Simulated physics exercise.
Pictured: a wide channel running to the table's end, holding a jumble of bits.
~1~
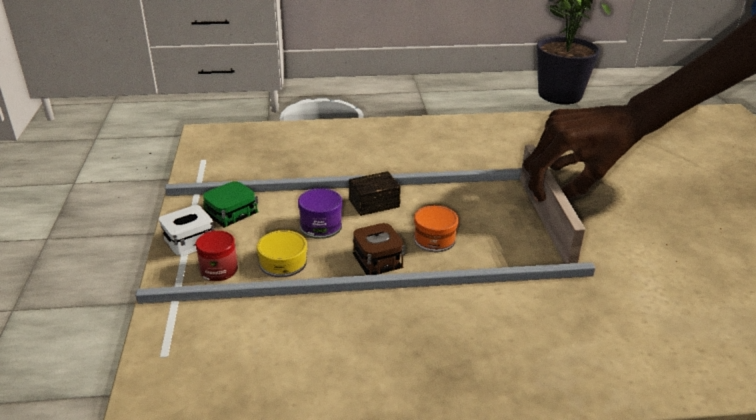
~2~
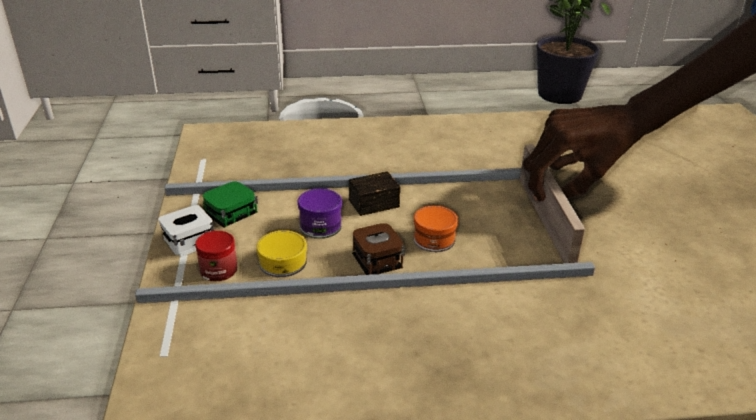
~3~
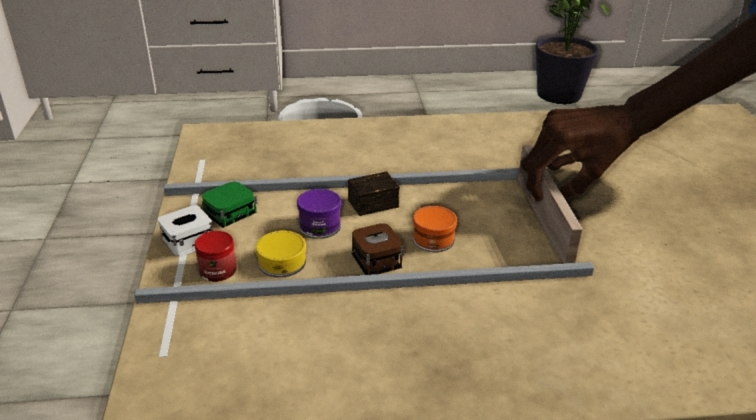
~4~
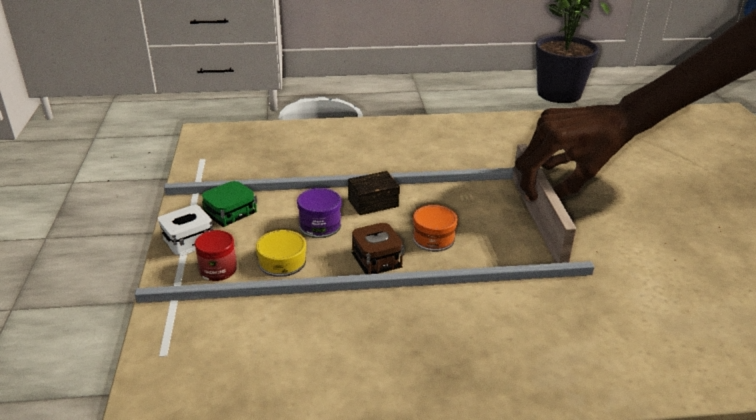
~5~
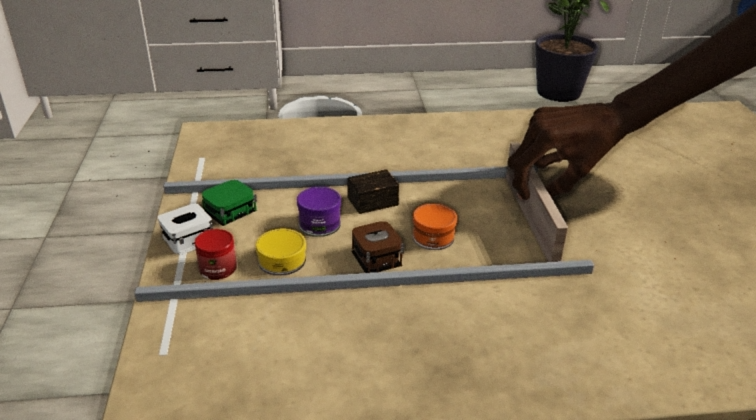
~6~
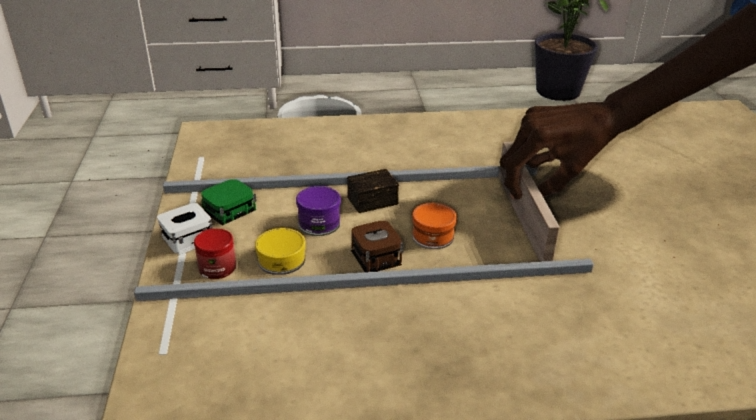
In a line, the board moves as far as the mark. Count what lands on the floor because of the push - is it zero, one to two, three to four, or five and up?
The count is three to four.
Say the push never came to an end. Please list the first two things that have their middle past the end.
Red tub, then green case.
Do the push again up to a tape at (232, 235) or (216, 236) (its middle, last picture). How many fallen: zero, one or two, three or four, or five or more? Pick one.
The falls would be just one or two; either one or two.
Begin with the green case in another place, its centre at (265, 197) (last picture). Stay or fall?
Result: It does not stay.
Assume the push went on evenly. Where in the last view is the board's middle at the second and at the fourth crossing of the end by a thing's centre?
Its middle is near (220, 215) and then near (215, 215).
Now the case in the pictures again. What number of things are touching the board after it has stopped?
The figure is 4.
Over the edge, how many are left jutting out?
4 in all.
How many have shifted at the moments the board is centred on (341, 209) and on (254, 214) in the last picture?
By then 5, and 8.
Soon after, none off yet; white case at rest near (186, 229); red tub at rest near (216, 254); green case at rest near (228, 202).
After that, none off yet; white case displaced a little near (161, 230); red tub tilting well over near (116, 271); green case displaced about its own width near (169, 202).
In the end, the number that fall off is three or four; gone, yellow pot, green case, red tub and white case.
